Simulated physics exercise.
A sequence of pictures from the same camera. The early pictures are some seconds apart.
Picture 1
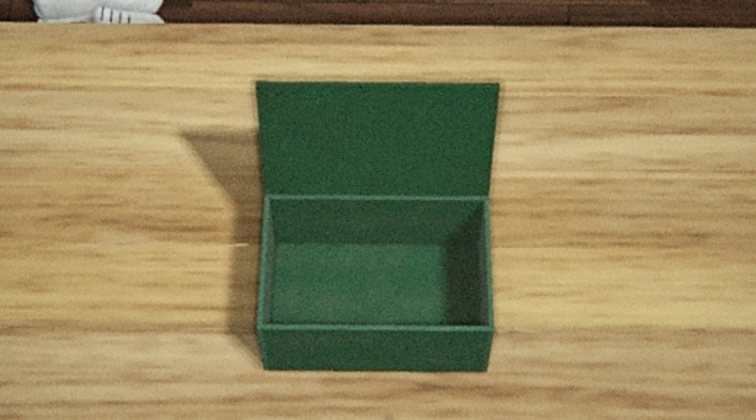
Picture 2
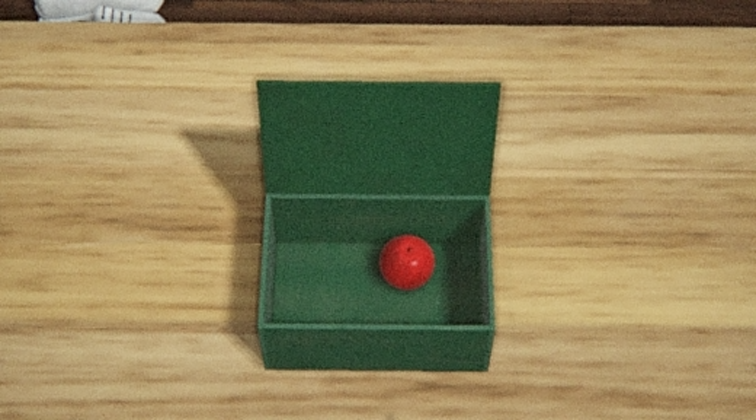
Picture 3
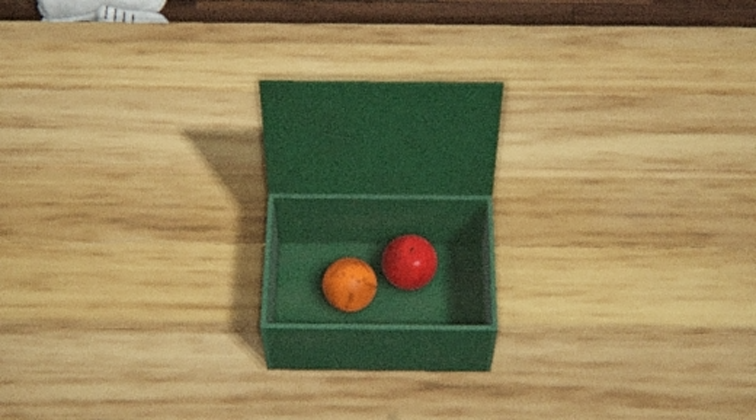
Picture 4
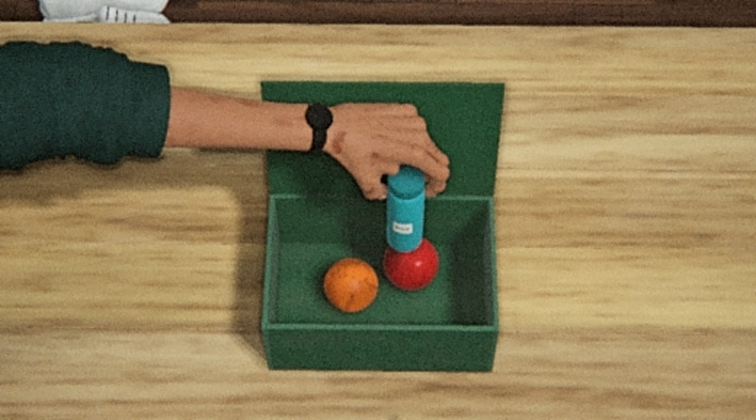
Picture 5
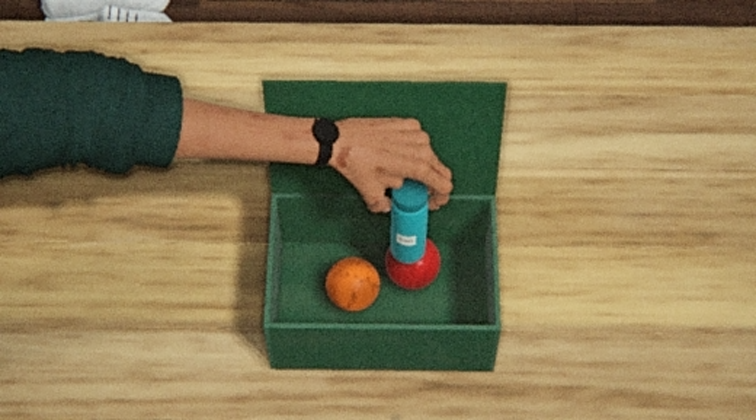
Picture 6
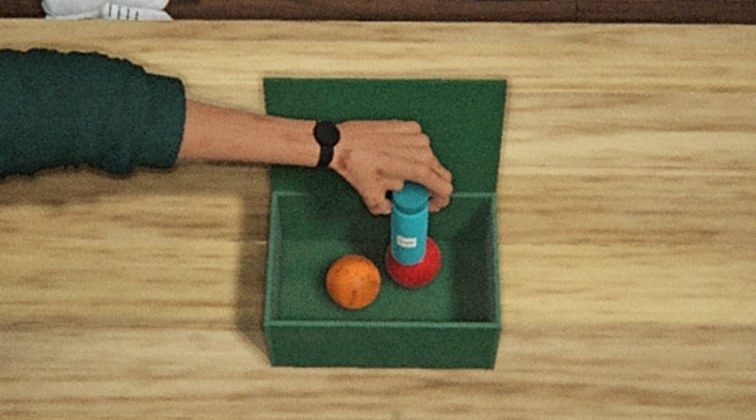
On a light wooden surface, an open green box sits empty, then holds a red apple and next an orange fruit, before a hand from the left lowers a turquoise shaker into it by the apple and keeps holding it.
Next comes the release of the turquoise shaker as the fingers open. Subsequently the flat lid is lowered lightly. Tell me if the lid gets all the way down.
It does.
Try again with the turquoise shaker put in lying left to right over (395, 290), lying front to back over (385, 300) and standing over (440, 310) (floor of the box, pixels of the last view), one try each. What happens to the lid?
With the first placement the lid ends up closed; with the second, it ends up closed; with the third, it remains open.
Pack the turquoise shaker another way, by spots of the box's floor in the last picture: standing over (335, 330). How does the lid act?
Then the lid won't shut, as it turns out.
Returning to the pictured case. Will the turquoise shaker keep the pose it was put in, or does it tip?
It ends up leaning.
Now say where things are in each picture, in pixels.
In the first picture, the last thing is not in view yet.
In the second picture, the last thing is not in view yet; red apple (407, 262).
In the third picture, the last thing is not in view yet; red apple (410, 262).
The fourth picture shows coming down; turquoise shaker (405, 208); red apple (411, 263).
The fifth picture shows coming down; turquoise shaker (409, 221).
The sixth picture shows put in, still held; turquoise shaker (409, 222).
Then, 0.50 s later than the last frame, turquoise shaker on its side near (376, 301); red apple moved a little.
Then, 1.10 s later than the last frame, lid starting down; turquoise shaker on its side near (401, 329); orange ball moved about its own width; red apple moved a little.
Then, 1.60 s later than the last frame, lid 54° above the rim; turquoise shaker on its side near (401, 329); orange ball moved about its own width; red apple moved a little.
Then, 2.00 s later than the last frame, lid 16° above the rim; turquoise shaker on its side near (401, 329); orange ball moved about its own width; red apple moved a little.
When it is over, lid shut; lying over in the box, turquoise shaker; moved from the start, orange ball; red apple as before. End places, in pixels of the last picture, turquoise shaker near (401, 329).
